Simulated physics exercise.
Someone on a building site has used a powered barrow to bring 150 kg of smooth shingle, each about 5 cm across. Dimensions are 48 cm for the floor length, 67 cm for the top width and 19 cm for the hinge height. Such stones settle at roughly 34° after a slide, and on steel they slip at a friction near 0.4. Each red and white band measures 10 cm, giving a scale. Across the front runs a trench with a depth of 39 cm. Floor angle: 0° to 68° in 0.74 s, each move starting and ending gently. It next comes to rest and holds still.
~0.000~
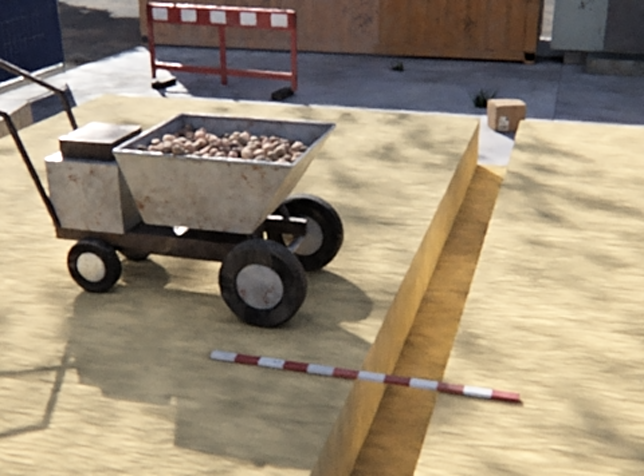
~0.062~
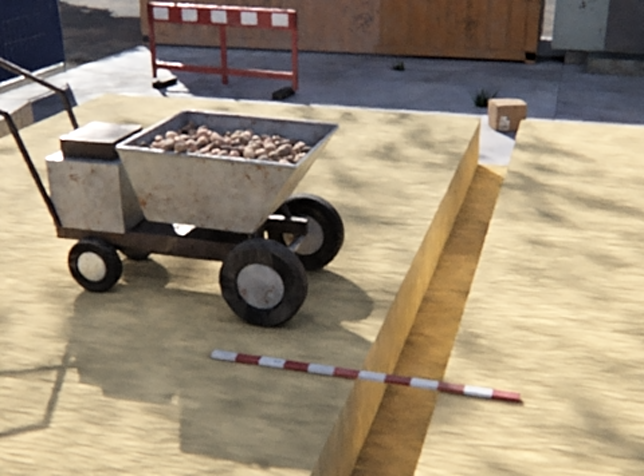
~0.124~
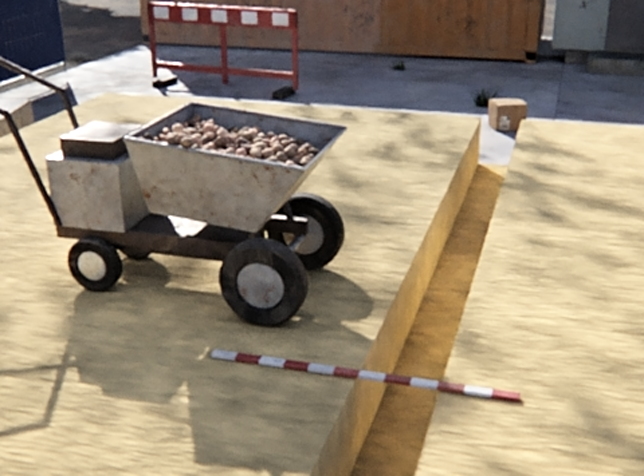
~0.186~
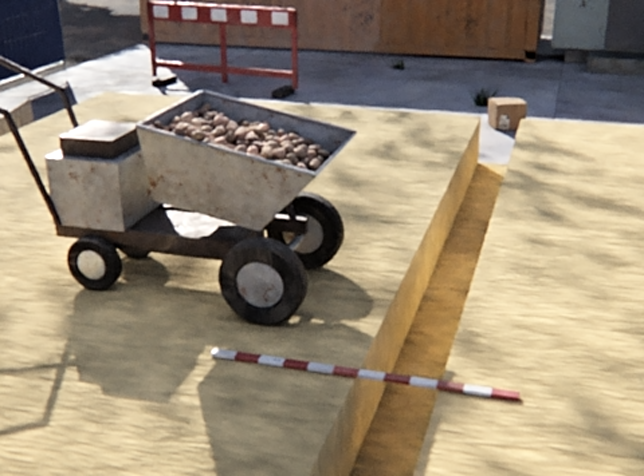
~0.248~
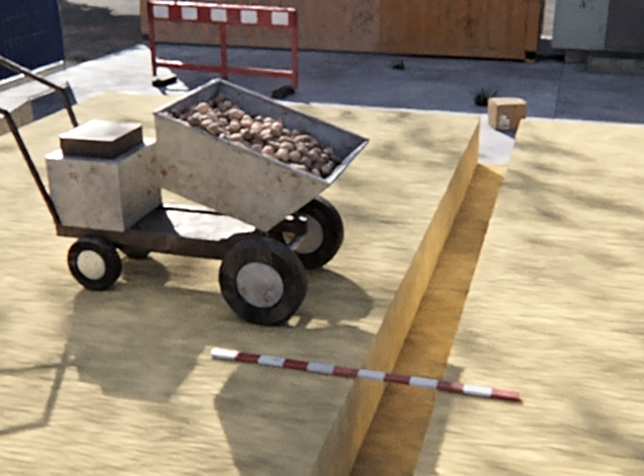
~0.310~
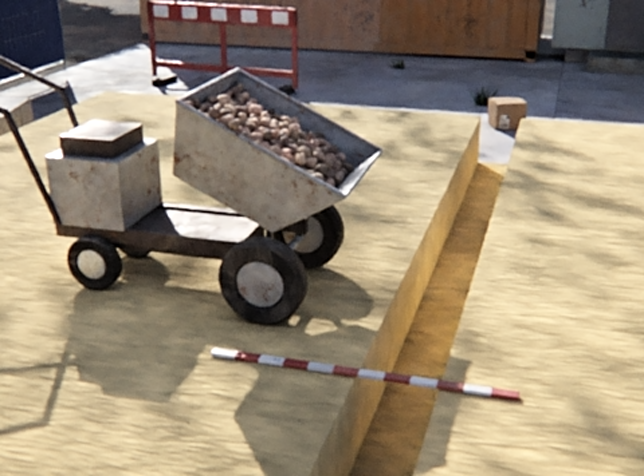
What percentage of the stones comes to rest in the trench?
About 62 per cent.
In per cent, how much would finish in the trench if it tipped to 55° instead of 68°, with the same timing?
It would be close to 35 percent.
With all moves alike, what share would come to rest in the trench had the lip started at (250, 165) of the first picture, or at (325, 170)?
Near 90 and near 40 percent.
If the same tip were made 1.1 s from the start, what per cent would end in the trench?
Expected share: Around 70%.
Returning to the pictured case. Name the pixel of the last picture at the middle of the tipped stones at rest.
Middle at around (446, 359), I'd say.
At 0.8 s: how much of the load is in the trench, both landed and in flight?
At that moment: Approx. 20 %.
After 0.6 s the floor is at 57°; 100 % in the tray; the foremost stones are at (384, 234).
After 0.8 s the floor is at 68°; 73 % in the tray, 20 % in the trench, 6 % past the trench; the foremost stones are at (484, 321).
After 1.2 s the floor is at 68°; 34 % in the tray, 29 % in the trench, 37 % past the trench; the foremost stones are past the picture's edge.
After 3.1 s the floor is at 68°; 0 % in the tray, 62 % in the trench, 38 % past the trench; the foremost stones are past the picture's edge.
